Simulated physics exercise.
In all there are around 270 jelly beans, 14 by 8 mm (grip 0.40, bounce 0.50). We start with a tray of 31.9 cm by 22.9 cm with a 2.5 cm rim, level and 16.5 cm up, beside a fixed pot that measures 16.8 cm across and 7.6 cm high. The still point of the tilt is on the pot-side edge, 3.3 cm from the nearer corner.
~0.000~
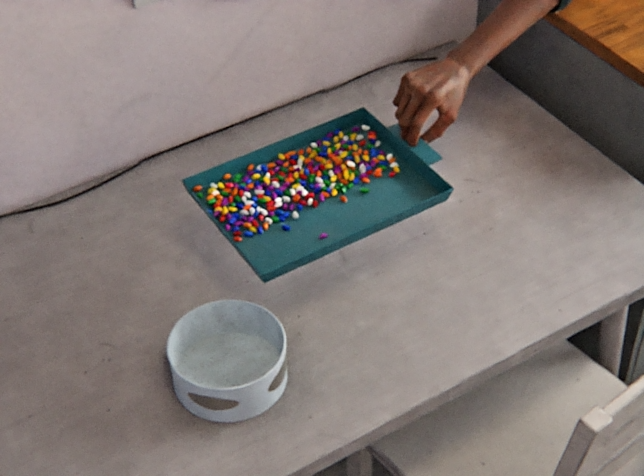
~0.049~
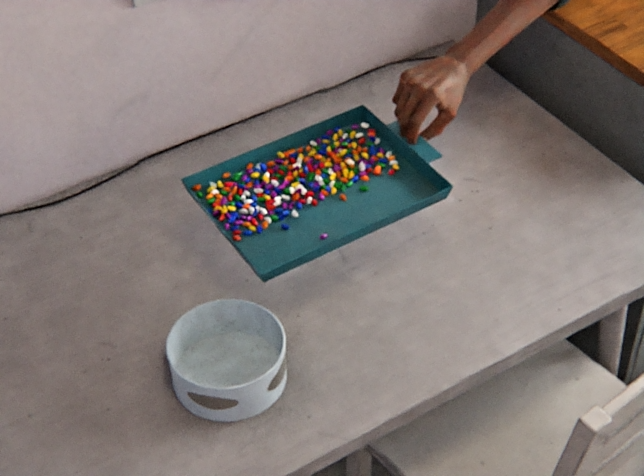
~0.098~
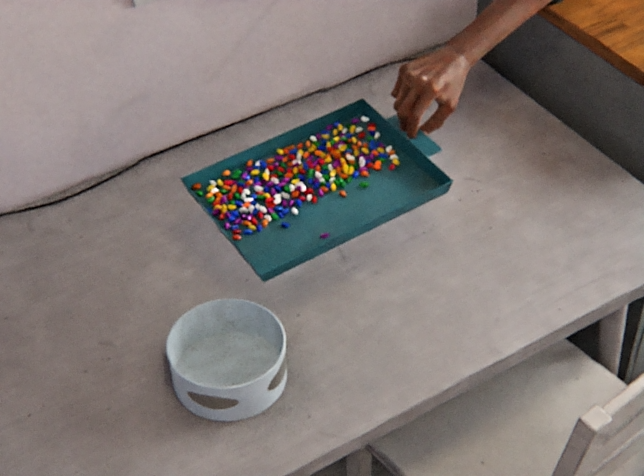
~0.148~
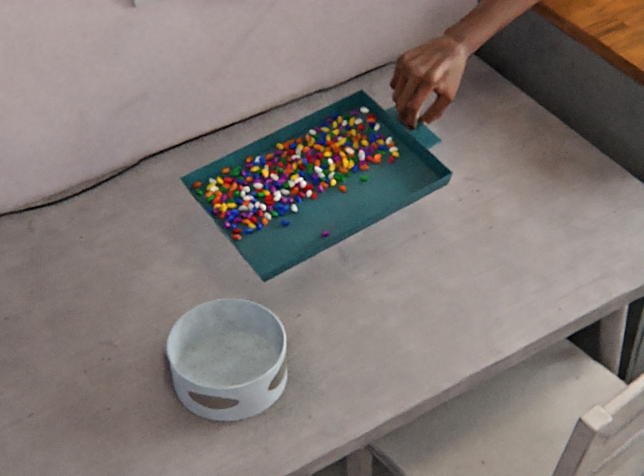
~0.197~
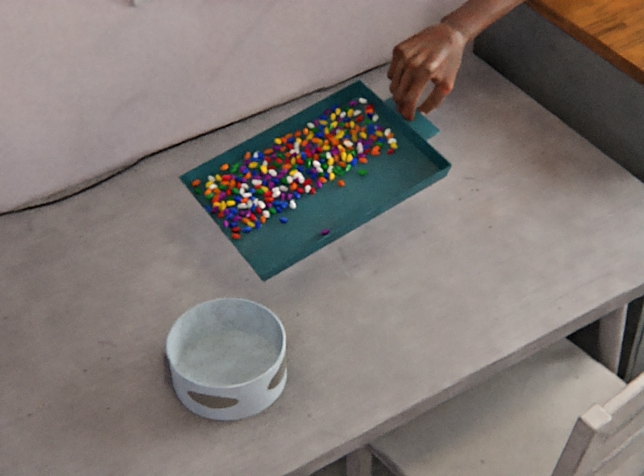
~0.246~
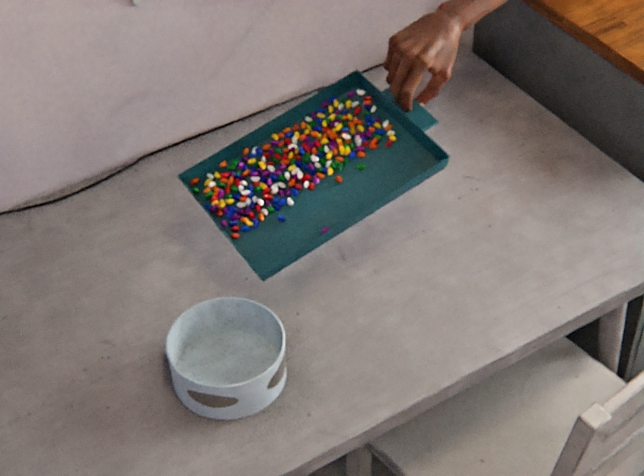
The video shows a hand gripping the tab of a teal tray of colorful jelly beans on a gray table, near a round whitish pot. The hand slightly raises the tray's far right side, while the beans barely move within it.
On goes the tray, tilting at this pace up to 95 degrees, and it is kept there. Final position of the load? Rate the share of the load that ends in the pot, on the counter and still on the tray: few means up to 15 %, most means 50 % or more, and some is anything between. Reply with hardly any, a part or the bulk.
Pot: The bulk; counter: A part; left on the tray: Hardly any.
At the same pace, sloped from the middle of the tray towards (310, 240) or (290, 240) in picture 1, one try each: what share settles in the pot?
First try: Around 70 percent; second try: Around 100 percent.
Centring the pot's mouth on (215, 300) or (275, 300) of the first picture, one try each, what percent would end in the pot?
Close to 70 in a hundred, then close to 10 in a hundred.
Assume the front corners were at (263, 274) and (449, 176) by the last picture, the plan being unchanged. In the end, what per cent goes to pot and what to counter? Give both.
Pot 40, counter 60.
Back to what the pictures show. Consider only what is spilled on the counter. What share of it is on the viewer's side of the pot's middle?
Near 0 in a hundred.
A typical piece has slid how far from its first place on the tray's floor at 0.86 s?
By then it sits near 12 cm from where it began.
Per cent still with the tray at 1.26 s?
70 %, give or take.
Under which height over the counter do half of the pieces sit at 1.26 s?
Height: Around 18 cm.
Then, at 0.86 s, tilt 51 degrees; the tray holds 100 %, the pot 0 %.
After 1.26 s, tilt 77 degrees; the tray holds 70 %, the pot 15 %.
Then, at 1.75 s, tilt 95 degrees; the tray holds 5 %, the pot 55 %.
By 2.8 s all is still; pot 65 %, counter 35 %, tray 0 %.
